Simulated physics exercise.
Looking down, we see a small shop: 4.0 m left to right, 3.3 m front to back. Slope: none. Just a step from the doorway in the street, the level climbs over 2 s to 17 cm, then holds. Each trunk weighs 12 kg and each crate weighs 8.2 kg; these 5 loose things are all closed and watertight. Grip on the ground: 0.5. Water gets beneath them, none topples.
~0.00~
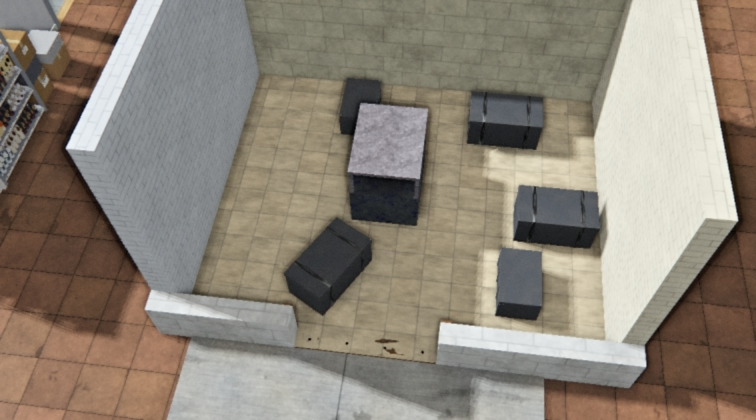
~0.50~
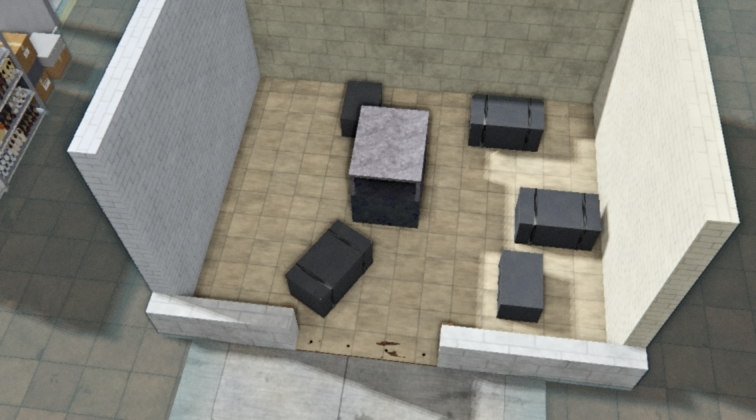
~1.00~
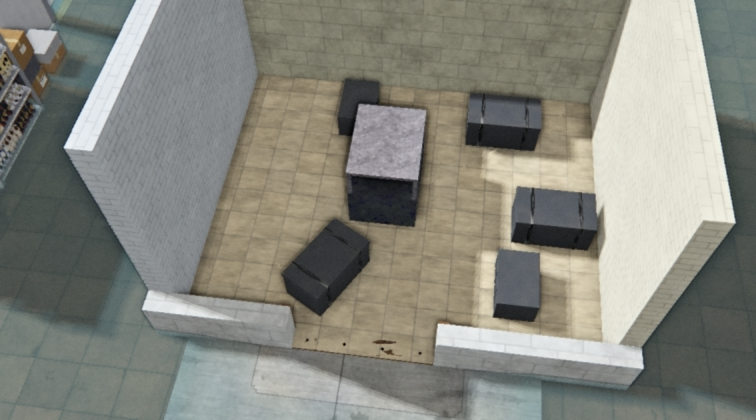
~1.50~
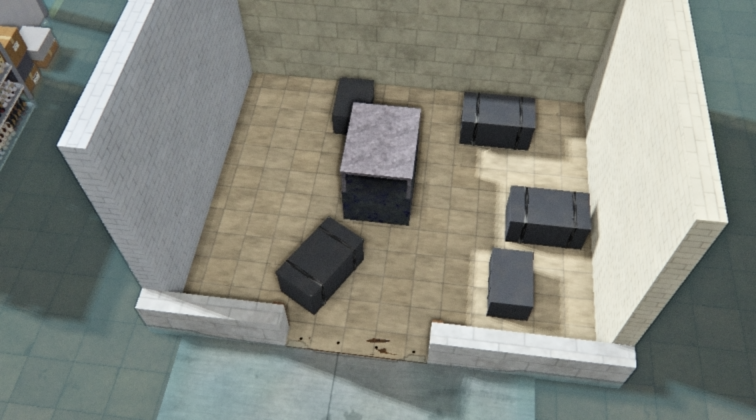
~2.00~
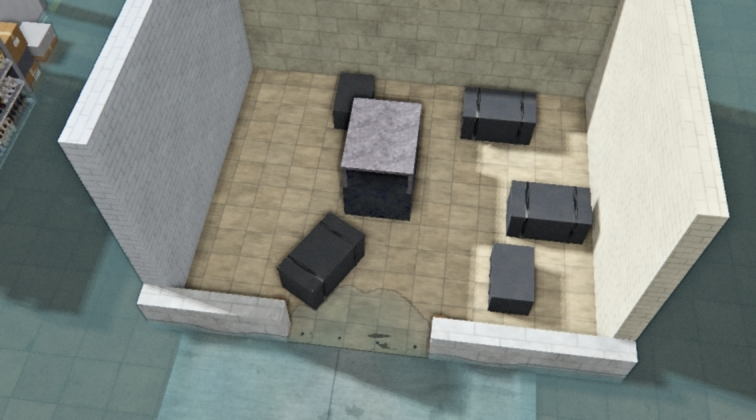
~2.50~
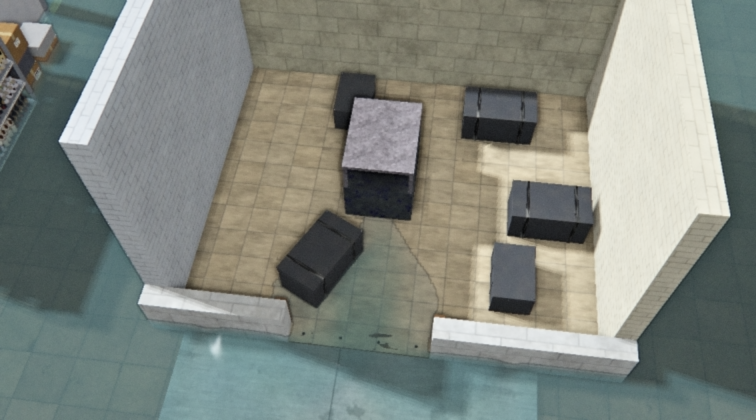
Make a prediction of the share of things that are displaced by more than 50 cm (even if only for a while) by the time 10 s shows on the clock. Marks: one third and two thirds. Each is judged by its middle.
I bet the count comes out medium.
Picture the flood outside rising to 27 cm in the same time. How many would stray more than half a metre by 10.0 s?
With that change, 5 of them.
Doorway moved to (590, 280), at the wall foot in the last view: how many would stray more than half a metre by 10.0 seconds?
Then it comes to 4 of them.
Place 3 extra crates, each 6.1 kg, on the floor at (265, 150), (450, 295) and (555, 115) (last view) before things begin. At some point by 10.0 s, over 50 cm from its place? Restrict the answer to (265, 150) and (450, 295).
In that order: More, less.
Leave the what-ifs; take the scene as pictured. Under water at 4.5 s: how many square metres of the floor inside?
Somewhere about 9.0 m2, give or take.
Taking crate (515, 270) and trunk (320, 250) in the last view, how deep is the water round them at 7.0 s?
2 and 5 cm.
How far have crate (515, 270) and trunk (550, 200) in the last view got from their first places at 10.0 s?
Shifts: 20 cm / 30 cm.
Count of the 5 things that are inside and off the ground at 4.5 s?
0 of them.
After 3.5 s 1 of 5 are over 50 cm from their spots; 0 afloat.
After 4.5 s 1 of 5 are over 50 cm from their spots; 0 afloat.
After 7.0 s 2 of 5 are over 50 cm from their spots; 3 afloat.
After 10.0 s 3 of 5 are over 50 cm from their spots, and 3 have been at some point; 5 afloat.
